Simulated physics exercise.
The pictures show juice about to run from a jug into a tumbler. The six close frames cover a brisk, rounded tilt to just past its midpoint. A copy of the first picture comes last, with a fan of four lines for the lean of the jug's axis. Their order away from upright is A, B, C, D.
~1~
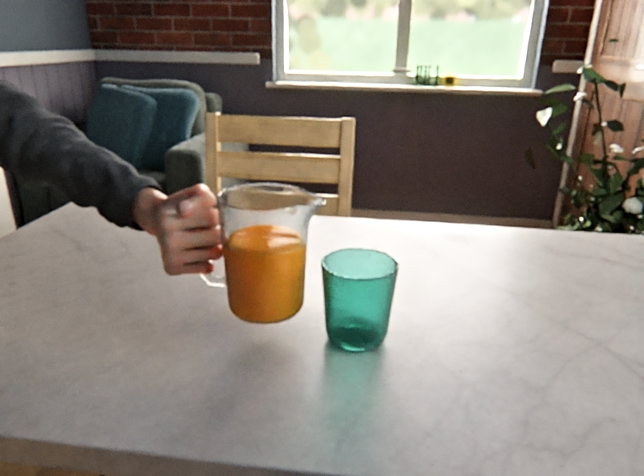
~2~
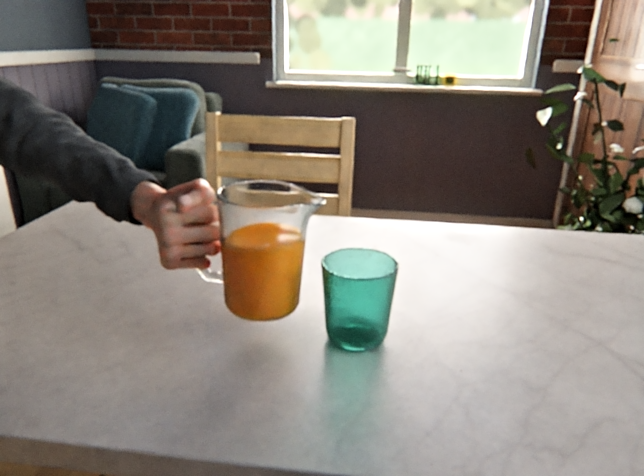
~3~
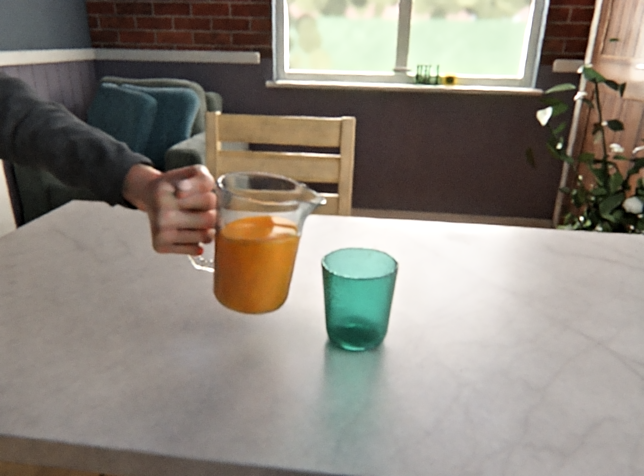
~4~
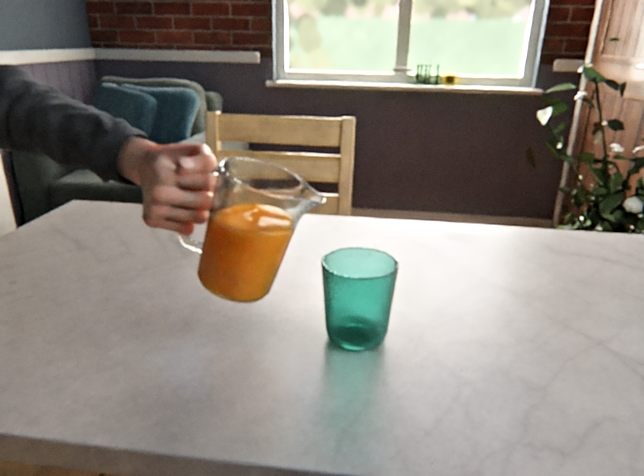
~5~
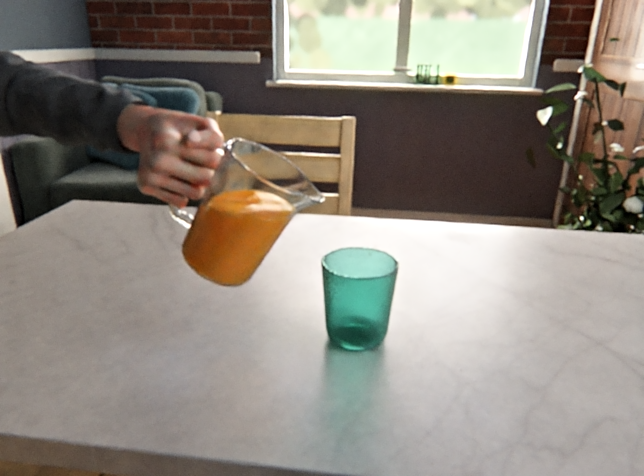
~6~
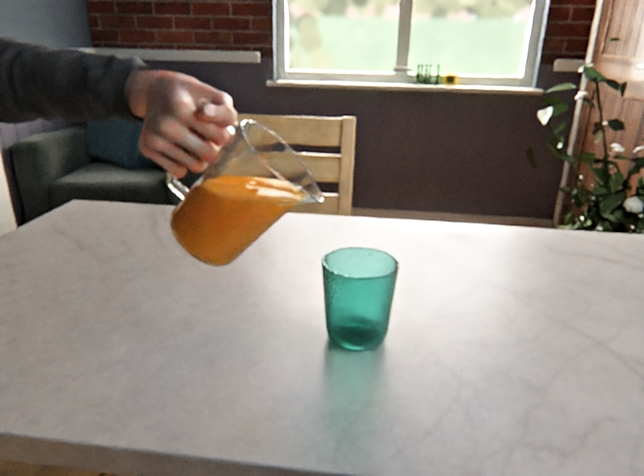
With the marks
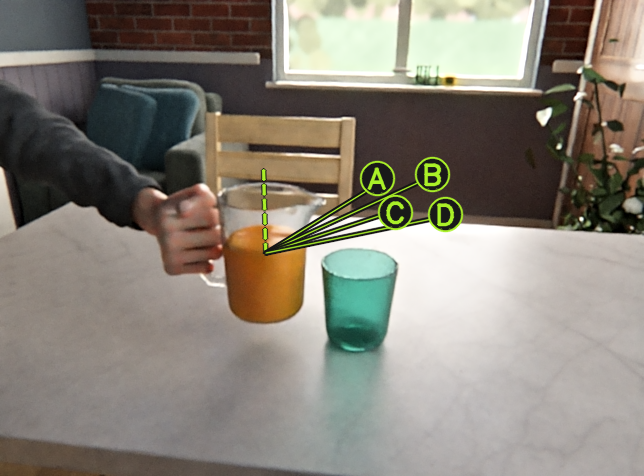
In a room with a brick-edged window, a blue-grey armchair and a leafy plant, a fixed camera looks slightly down on a pale marbled table. A hand in a dark grey sleeve holds a clear glass jug of orange juice, left of an empty green tumbler. The hand lifts slightly and tilts the jug rightward, slowly then more steeply, the juice staying inside.
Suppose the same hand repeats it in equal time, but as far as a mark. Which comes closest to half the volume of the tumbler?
It is C.
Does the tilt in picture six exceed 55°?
No, it does not.
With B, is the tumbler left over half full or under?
Under half.
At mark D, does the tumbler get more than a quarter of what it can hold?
Yes.
On the marked copy, A at (365, 191); B at (417, 183); C at (378, 216); D at (429, 219).
Choosing A, the tumbler ends with about 16 % of what it can hold.
Choosing B, the tumbler ends with about 31 % of what it can hold.
Choosing C, the tumbler ends with about 50 % of what it can hold.
Choosing D, the tumbler ends with about 65 % of what it can hold; 4 % of the juice is spilt.
